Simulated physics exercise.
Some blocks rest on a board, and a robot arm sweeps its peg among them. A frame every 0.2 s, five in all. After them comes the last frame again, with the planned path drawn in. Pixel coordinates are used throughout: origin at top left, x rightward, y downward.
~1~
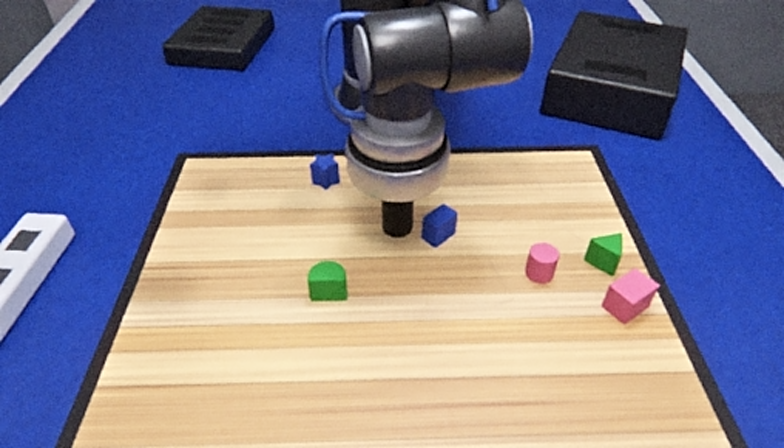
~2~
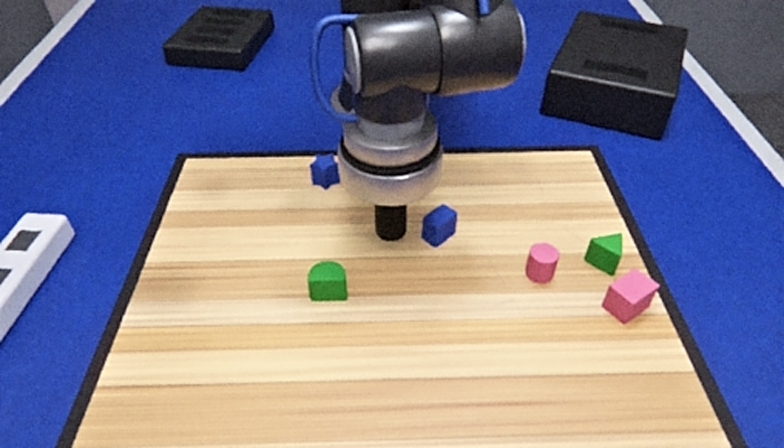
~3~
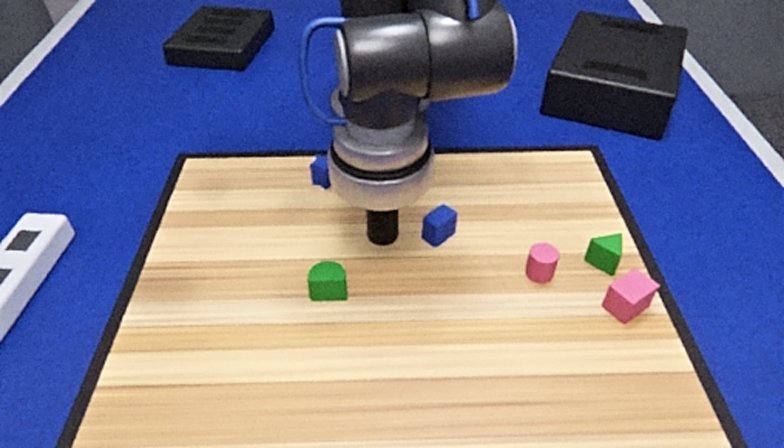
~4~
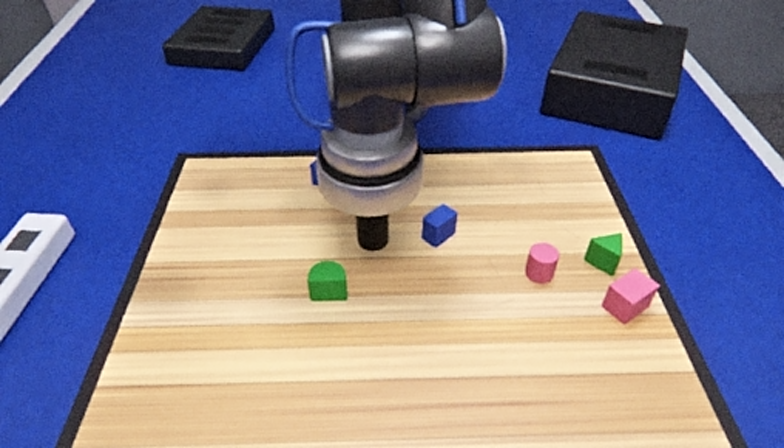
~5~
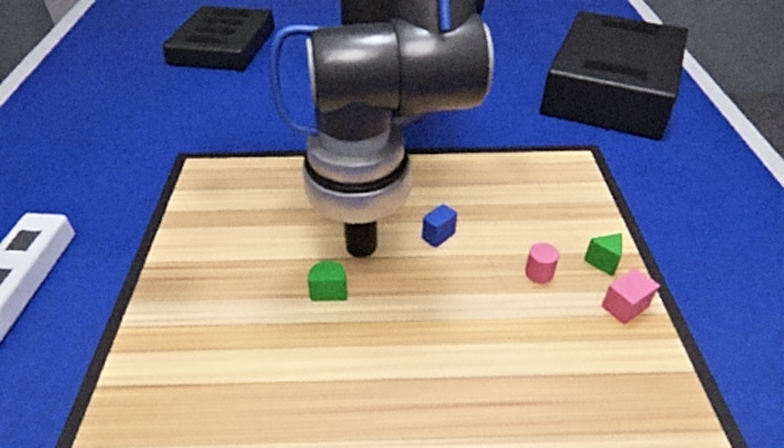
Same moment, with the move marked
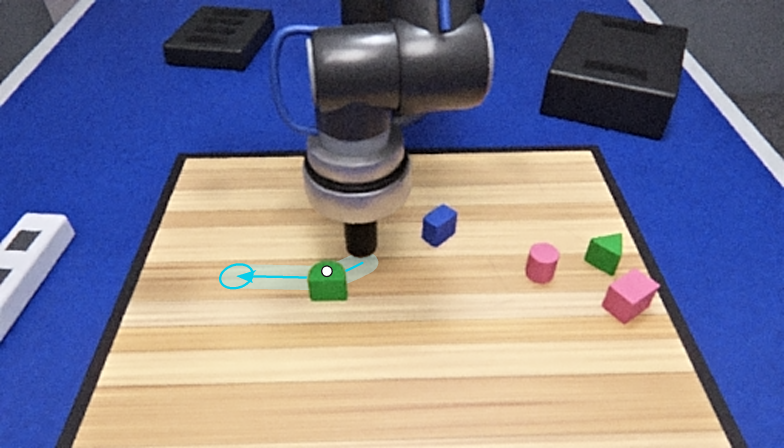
At first, a robot arm holds its dark peg over a wooden board, just left of a blue block, with green, pink and other blue blocks scattered around. The arm then moves a short way left and toward the viewer, nearing the green half-round block, while the blocks stay still.
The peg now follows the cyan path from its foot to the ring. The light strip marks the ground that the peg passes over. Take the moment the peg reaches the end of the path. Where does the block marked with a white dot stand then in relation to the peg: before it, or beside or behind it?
I'd say it has come free.
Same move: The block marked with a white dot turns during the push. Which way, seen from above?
Looking down on the board, it turns counter-clockwise.
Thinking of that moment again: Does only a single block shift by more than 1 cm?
My answer is yes.
The line goes from (363, 263) by way of (323, 277) and (280, 277) to (236, 276); the dot is on the green half-round block.
One third of the way, peg (321, 262); green half-round block (313, 280), turned 35° anticlockwise.
Two thirds of the way, peg (276, 262); green half-round block (311, 281), turned 45° anticlockwise.
At the end, peg (232, 261); green half-round block (311, 281), turned 45° anticlockwise.
